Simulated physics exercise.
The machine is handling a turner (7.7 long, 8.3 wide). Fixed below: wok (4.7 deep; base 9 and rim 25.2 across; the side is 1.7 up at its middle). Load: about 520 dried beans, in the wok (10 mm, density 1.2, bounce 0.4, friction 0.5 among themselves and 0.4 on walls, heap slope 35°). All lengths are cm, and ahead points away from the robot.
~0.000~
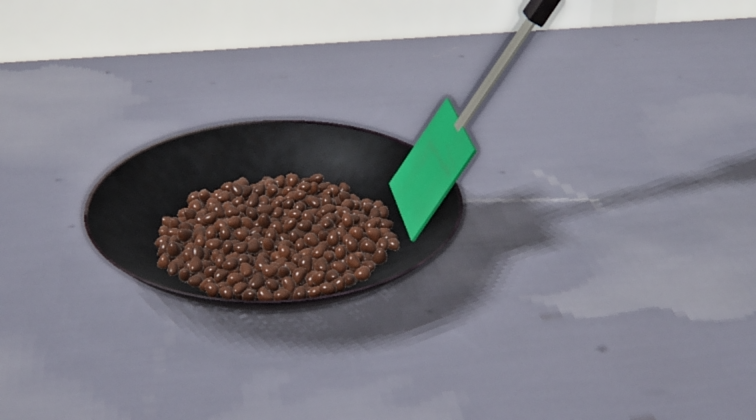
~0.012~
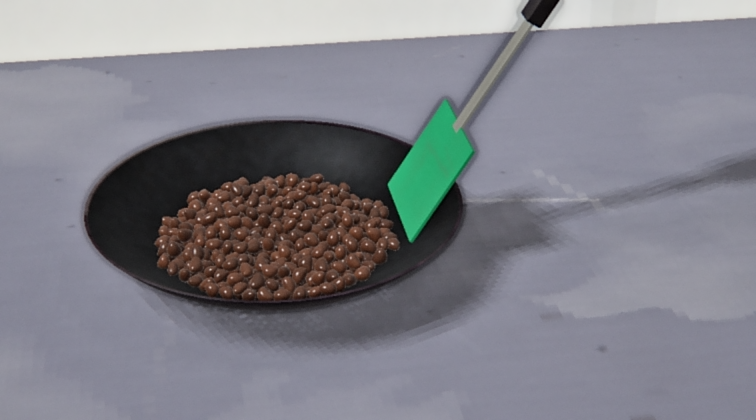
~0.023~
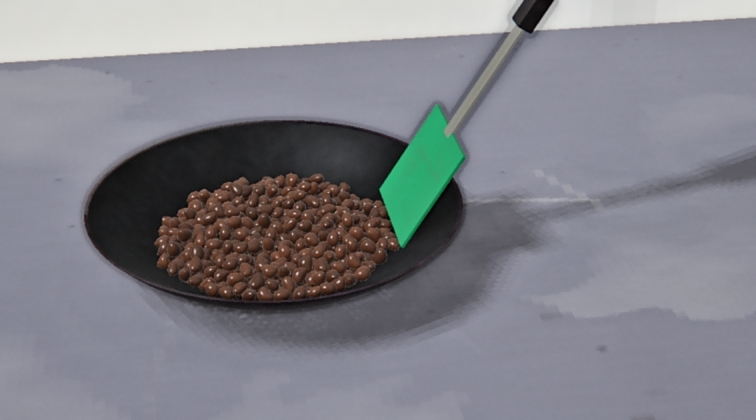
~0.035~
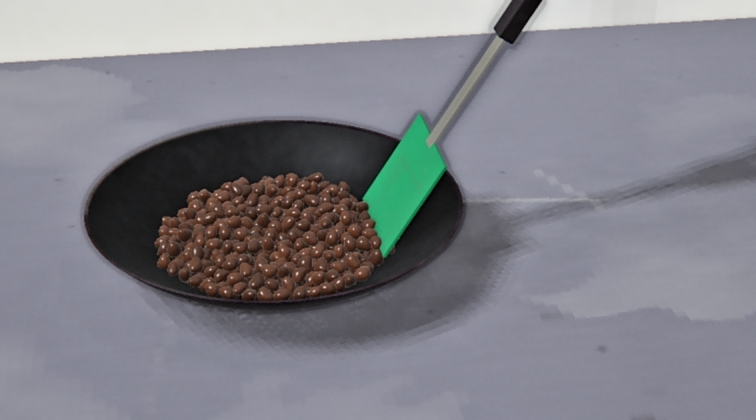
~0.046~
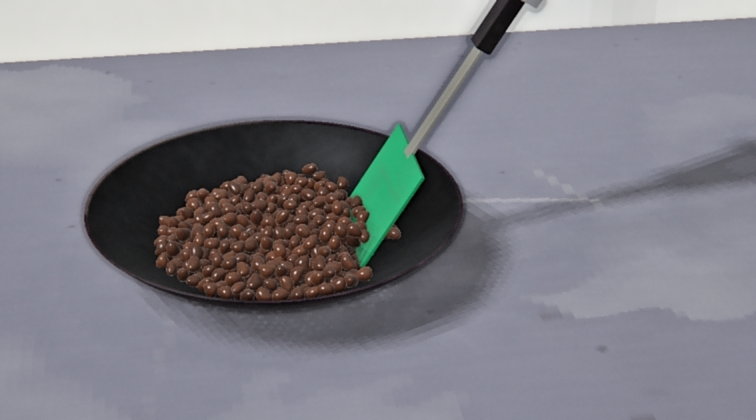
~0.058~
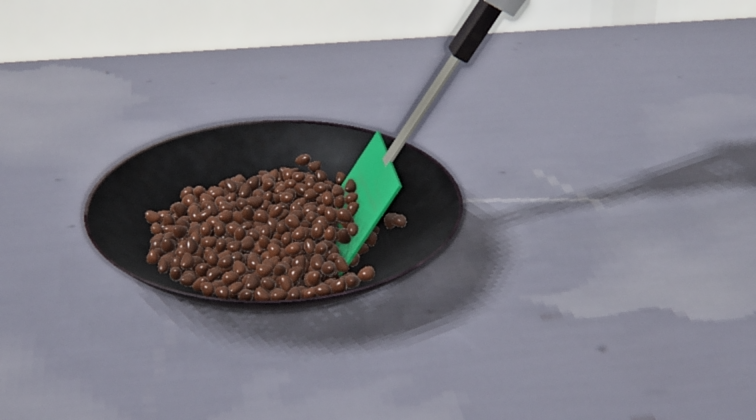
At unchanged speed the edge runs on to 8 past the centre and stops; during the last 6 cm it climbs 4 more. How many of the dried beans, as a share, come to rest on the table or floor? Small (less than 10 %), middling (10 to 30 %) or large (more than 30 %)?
Answer: Large; more than 30 % of the dried beans finish on the table or floor.
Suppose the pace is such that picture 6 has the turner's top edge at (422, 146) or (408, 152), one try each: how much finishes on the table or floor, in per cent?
Some 30 and 40 per cent.
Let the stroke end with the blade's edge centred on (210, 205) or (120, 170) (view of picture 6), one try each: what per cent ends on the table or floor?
Some 30 and 60 per cent.
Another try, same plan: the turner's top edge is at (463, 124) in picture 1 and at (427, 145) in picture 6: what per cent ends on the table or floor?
Some 30 per cent.
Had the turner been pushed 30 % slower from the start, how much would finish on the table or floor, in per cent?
Then about 40 per cent.
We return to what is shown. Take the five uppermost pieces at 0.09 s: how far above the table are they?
Some 8 cm.
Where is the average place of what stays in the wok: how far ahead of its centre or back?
About 3.5 cm ahead.
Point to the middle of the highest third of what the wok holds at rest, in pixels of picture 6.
Around (174, 241).
After 0.09 s, sloping 58°, highest piece 8 above the table; 525 in the wok.
After 0.11 s, sloping 58°, highest piece 9 above the table; 516 in the wok, 9 on the blade or in flight.
After 0.33 s, sloping 58°, highest piece 22 above the table; 276 in the wok, 132 on the table or floor, 117 on the blade or in flight.
After 1.38 s, sloping 58°, highest piece 5 above the table; 277 in the wok, 248 on the table or floor.
In the end, 277 in the wok, 248 on the table or floor. That is 47 % on the table or floor.
